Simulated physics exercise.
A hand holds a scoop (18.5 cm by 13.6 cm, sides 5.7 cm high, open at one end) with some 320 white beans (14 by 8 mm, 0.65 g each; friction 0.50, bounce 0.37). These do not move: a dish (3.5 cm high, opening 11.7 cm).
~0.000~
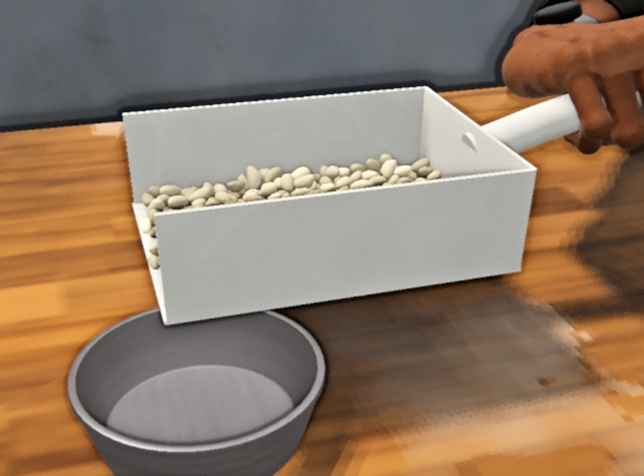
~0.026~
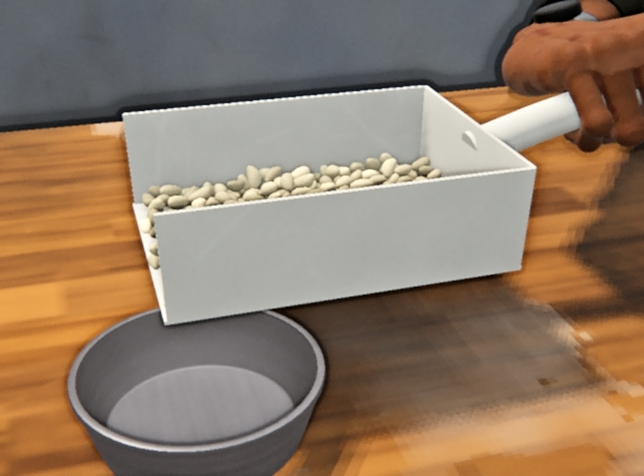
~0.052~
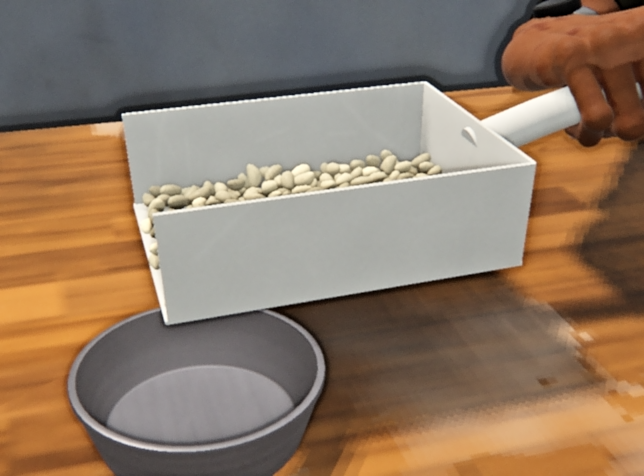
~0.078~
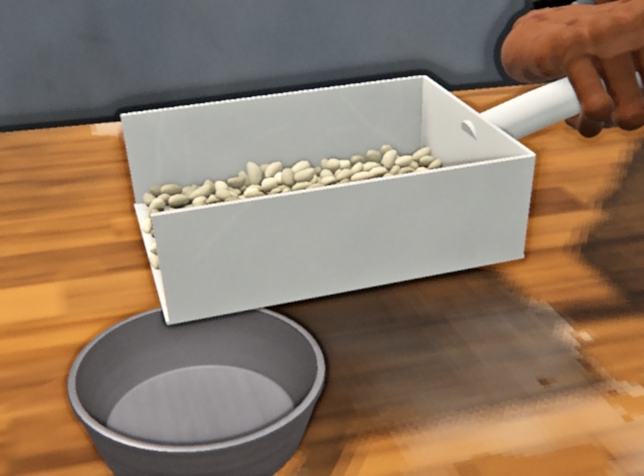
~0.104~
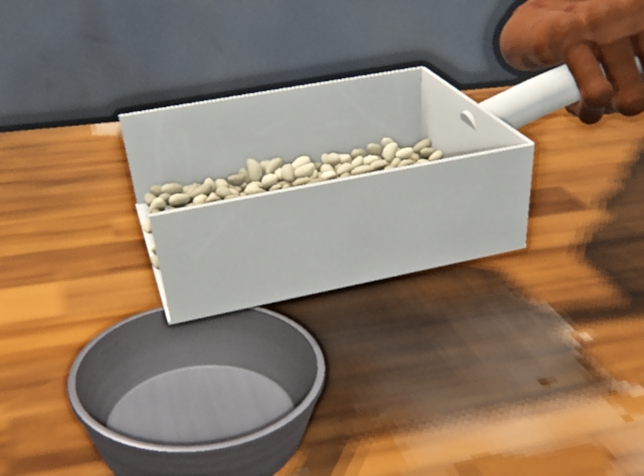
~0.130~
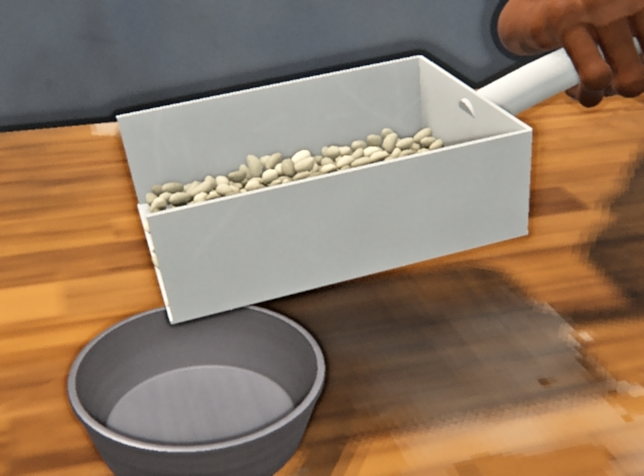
To begin with, a hand at the right grips the handle of a white, box-shaped scoop holding pale beans, its open end above a round gray dish on a wooden surface. The hand then raises the handle side slightly, tilting the scoop gently down toward the left, while the beans stay in place inside.
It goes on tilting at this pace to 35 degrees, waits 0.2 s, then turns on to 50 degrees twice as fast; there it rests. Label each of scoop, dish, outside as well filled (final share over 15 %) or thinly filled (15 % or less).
Scoop: Thinly filled, dish: Well filled, outside: Well filled.
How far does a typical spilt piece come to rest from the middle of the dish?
About 12 cm.
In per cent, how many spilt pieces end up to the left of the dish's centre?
Near 100 in a hundred.
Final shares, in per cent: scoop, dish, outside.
Scoop 0; dish 30; outside 70.
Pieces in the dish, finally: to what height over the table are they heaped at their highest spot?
Close to 3.5 centimetres.
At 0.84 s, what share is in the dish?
30 %.
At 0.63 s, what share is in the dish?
Roughly 15 per cent by that time.
After 0.40 s, tilt 32 degrees; scoop 95 %; middle of all pieces near (297, 149).
After 0.63 s, tilt 35 degrees; scoop 50 %, dish 15 %, outside 25 %, in the air 10 %; middle of all pieces near (184, 250).
Then, at 0.84 s, tilt 50 degrees; dish 30 %, outside 70 %; middle of all pieces near (94, 344).
After 1.04 s, tilt 50 degrees; dish 30 %, outside 70 %; middle of all pieces near (85, 353).
At rest (1.7 s), scoop 0 %, dish 30 %, outside 70 %.
